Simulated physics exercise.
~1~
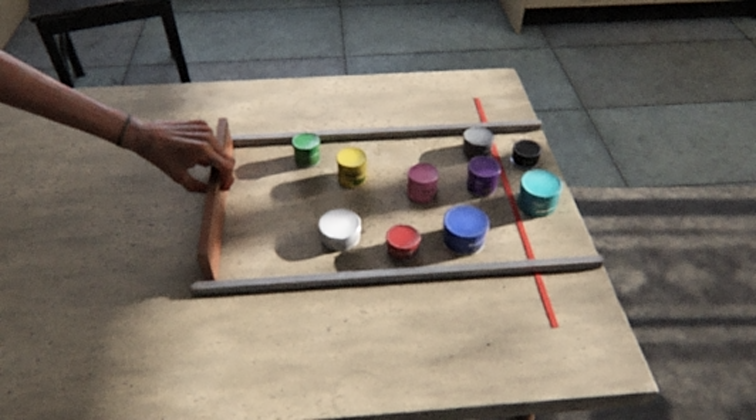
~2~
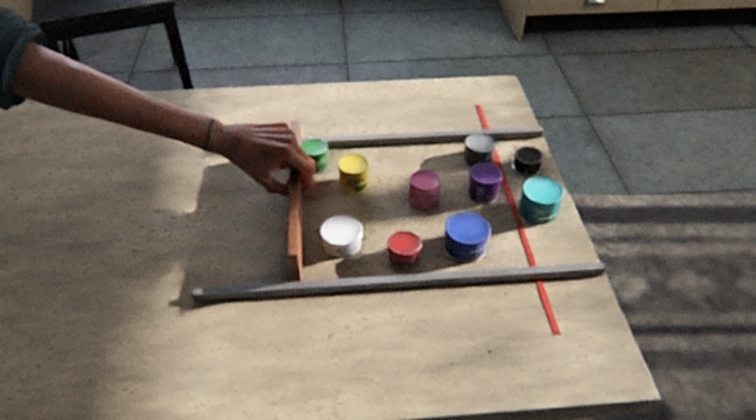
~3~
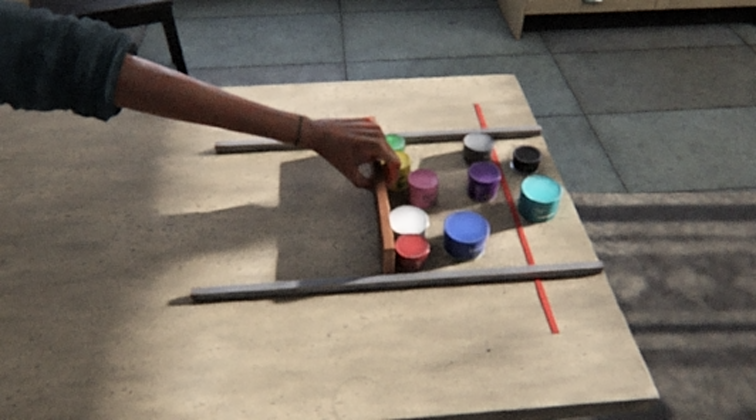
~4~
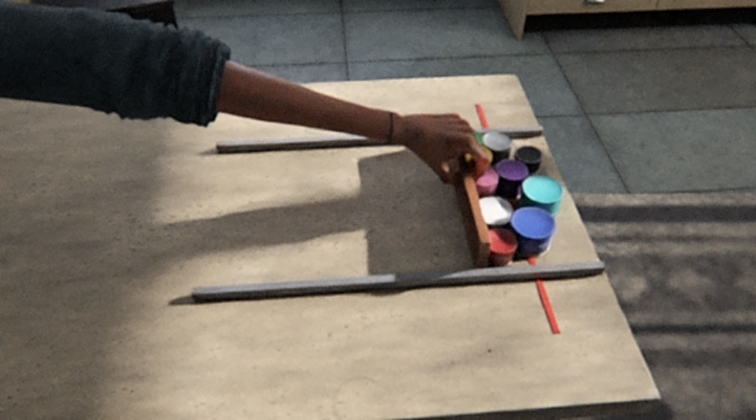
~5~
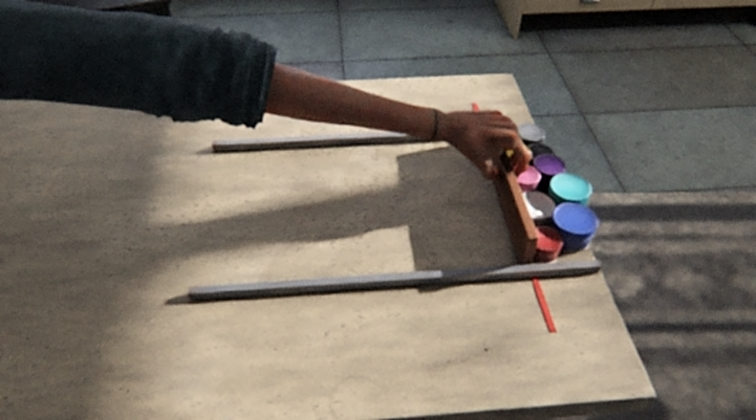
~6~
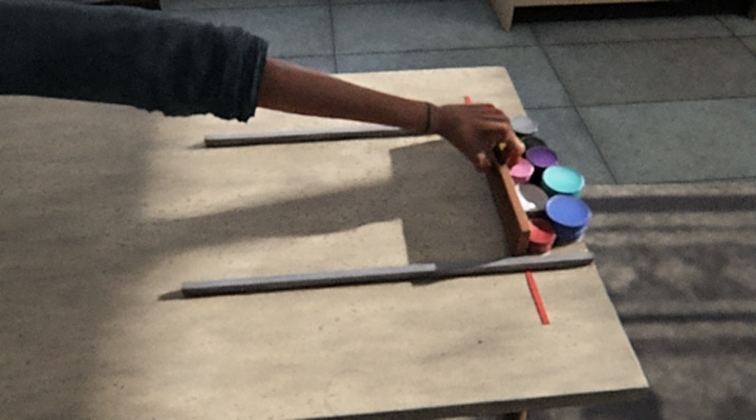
A hand sliding an upright board rightward along a table channel, bunching colourful tins near the edge, where all stay on.
